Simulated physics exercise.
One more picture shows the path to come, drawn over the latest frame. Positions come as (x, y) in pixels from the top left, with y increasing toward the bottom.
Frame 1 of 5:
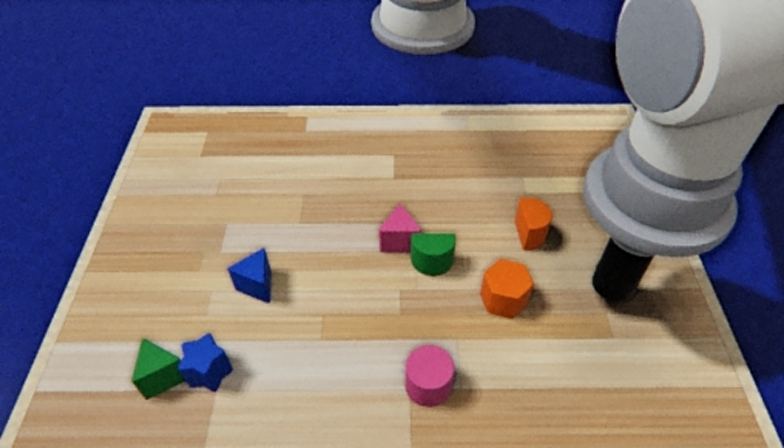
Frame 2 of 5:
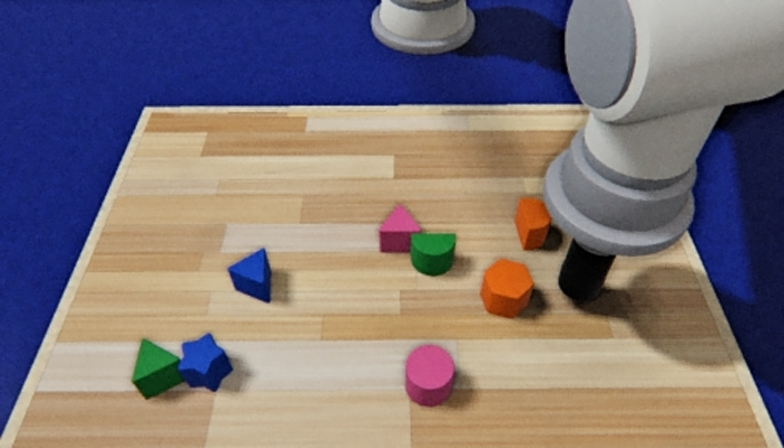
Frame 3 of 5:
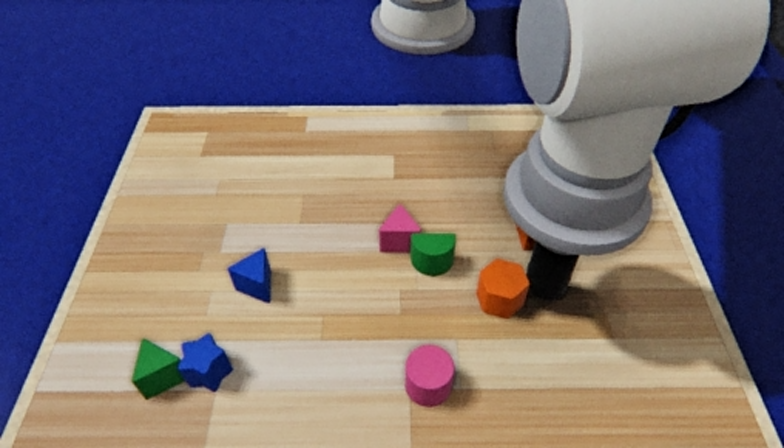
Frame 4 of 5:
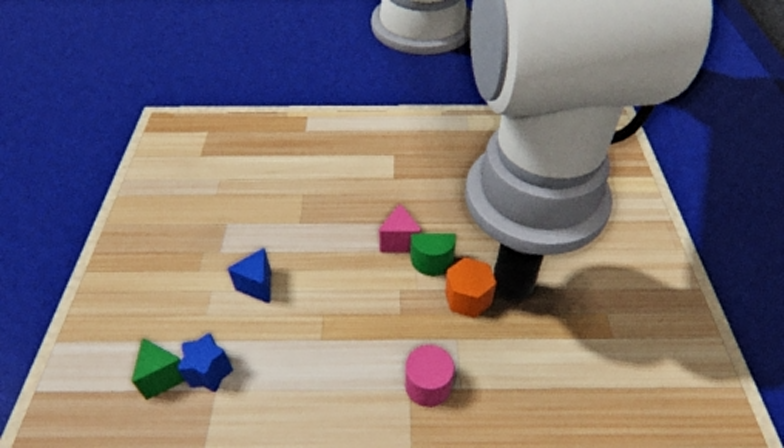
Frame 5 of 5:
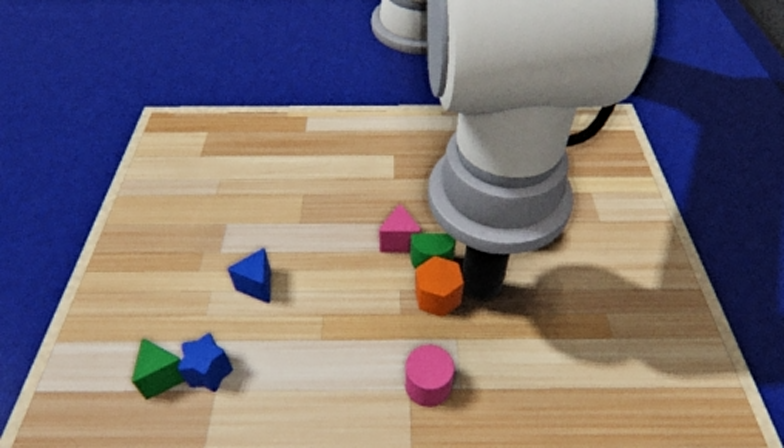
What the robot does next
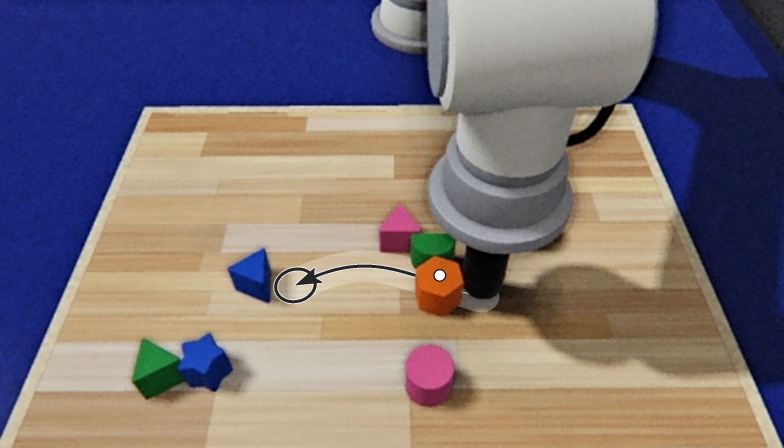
Robot arm moving left across a wooden board, its black tip pushing an orange hexagon block toward a green D-shaped block.
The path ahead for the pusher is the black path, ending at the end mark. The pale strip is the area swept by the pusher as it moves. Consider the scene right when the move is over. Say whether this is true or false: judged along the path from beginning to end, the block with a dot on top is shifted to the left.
True.
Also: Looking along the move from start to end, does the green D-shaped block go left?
No, I don't think so.
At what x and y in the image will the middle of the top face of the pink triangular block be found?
The top centre is at (383, 198).
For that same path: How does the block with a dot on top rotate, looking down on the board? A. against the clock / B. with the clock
Letter A.
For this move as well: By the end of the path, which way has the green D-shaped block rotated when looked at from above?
Short answer: Clockwise.
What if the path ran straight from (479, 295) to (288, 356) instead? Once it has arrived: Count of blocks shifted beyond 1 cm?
1.
Drawn move, from (479, 295) via (417, 276) and (356, 266), ending at (296, 285); the dot is on the orange hexagon.
The first path, step by step. One third of the way, pusher at (416, 264); pink triangular block at (392, 209); green D-shaped block at (404, 227); orange hexagon at (378, 270), turned 30° anticlockwise.
Two thirds of the way, pusher at (354, 254); pink triangular block at (383, 198), turned 35° clockwise; green D-shaped block at (376, 217), turned 35° clockwise; orange hexagon at (343, 279), turned 80° anticlockwise.
At the end, pusher at (293, 273); blue triangular block still; pink triangular block at (383, 198), turned 35° clockwise; green D-shaped block at (376, 217), turned 35° clockwise; orange hexagon at (336, 284), turned 100° anticlockwise.
